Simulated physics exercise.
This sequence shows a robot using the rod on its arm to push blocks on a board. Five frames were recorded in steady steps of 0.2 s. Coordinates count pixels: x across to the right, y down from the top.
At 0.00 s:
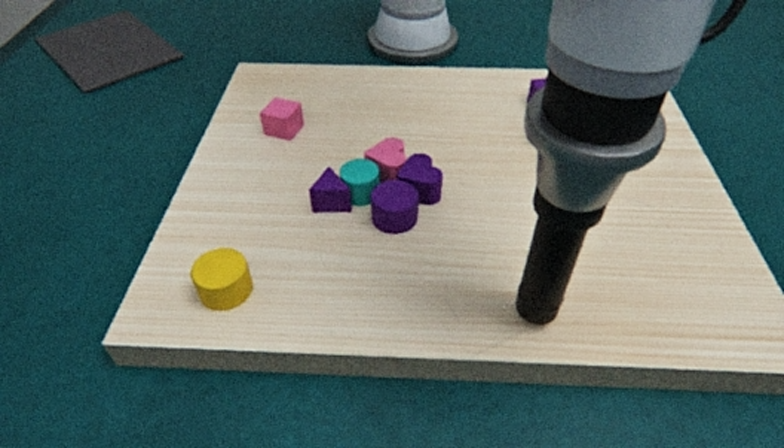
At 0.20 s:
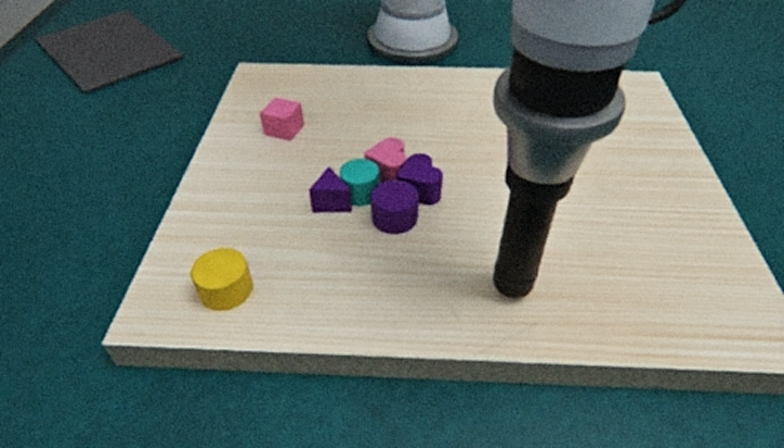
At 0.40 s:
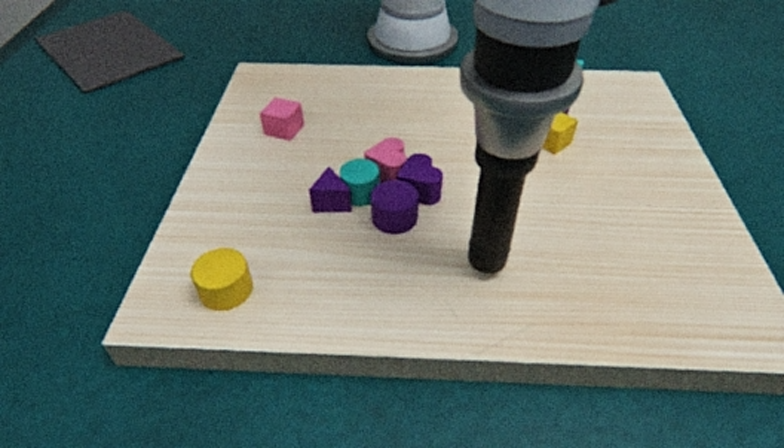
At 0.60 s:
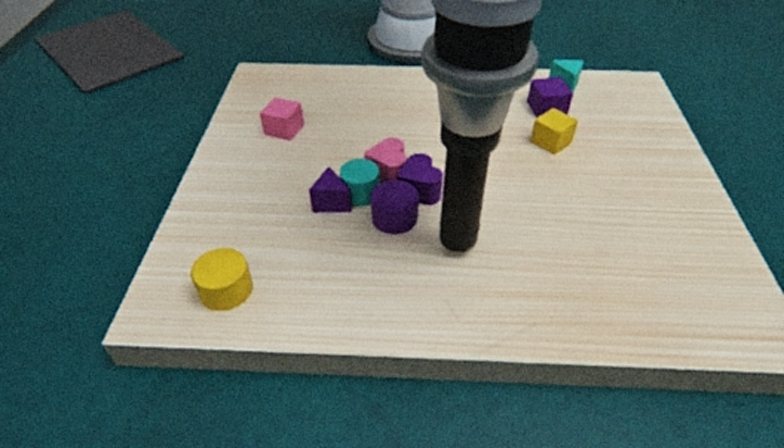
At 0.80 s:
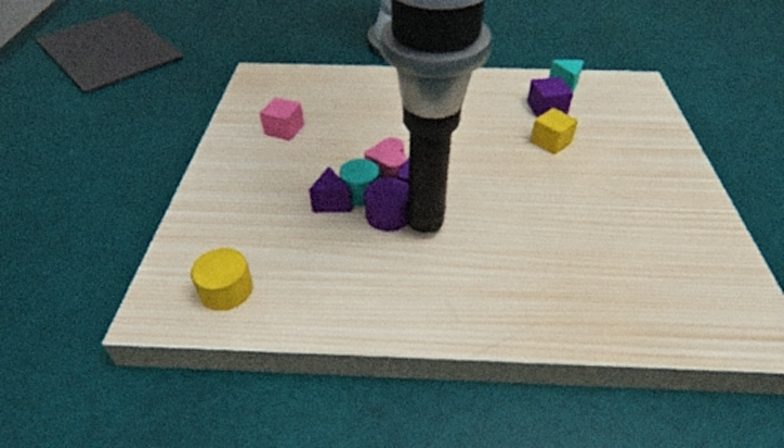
On a pale wooden board over a dark green surface, seen from above at a fixed angle, a grey robot arm holds a black rod upright. A yellow cylinder sits lower left, a pink cube upper left, purple, turquoise and pink blocks cluster mid-board, and more blocks lie upper right. The rod glides left and away from the viewer, uncovering those far blocks, then nudges the purple cylinder slightly left.
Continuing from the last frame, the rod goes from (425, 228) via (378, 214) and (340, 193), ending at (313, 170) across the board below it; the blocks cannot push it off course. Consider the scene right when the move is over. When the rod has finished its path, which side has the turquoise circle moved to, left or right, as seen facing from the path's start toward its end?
It's going to go right.
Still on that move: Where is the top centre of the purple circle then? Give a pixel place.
I'd guess (271, 156).
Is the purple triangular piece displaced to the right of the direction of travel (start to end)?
My answer is no.
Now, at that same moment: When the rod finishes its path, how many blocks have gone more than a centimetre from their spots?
Shifted over 1 cm: Three or more.
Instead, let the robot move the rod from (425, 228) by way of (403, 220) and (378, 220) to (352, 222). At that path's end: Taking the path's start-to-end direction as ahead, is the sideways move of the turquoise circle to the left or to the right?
It shifts rightward.
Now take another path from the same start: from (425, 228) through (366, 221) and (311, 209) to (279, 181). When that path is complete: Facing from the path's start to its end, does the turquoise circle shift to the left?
I expect not.
The first path, step by step. One third of the way, rod at (378, 206); purple triangular piece at (305, 178), turned 30° clockwise; turquoise circle at (333, 152); purple circle at (340, 178).
Two thirds of the way, rod at (339, 186); purple triangular piece at (265, 176); turquoise circle at (324, 143); purple circle at (299, 166).
At the end, rod at (312, 162); purple triangular piece at (253, 178), turned 20° anticlockwise; turquoise circle at (317, 126); purple circle at (271, 156); purple heart-shaped block still.
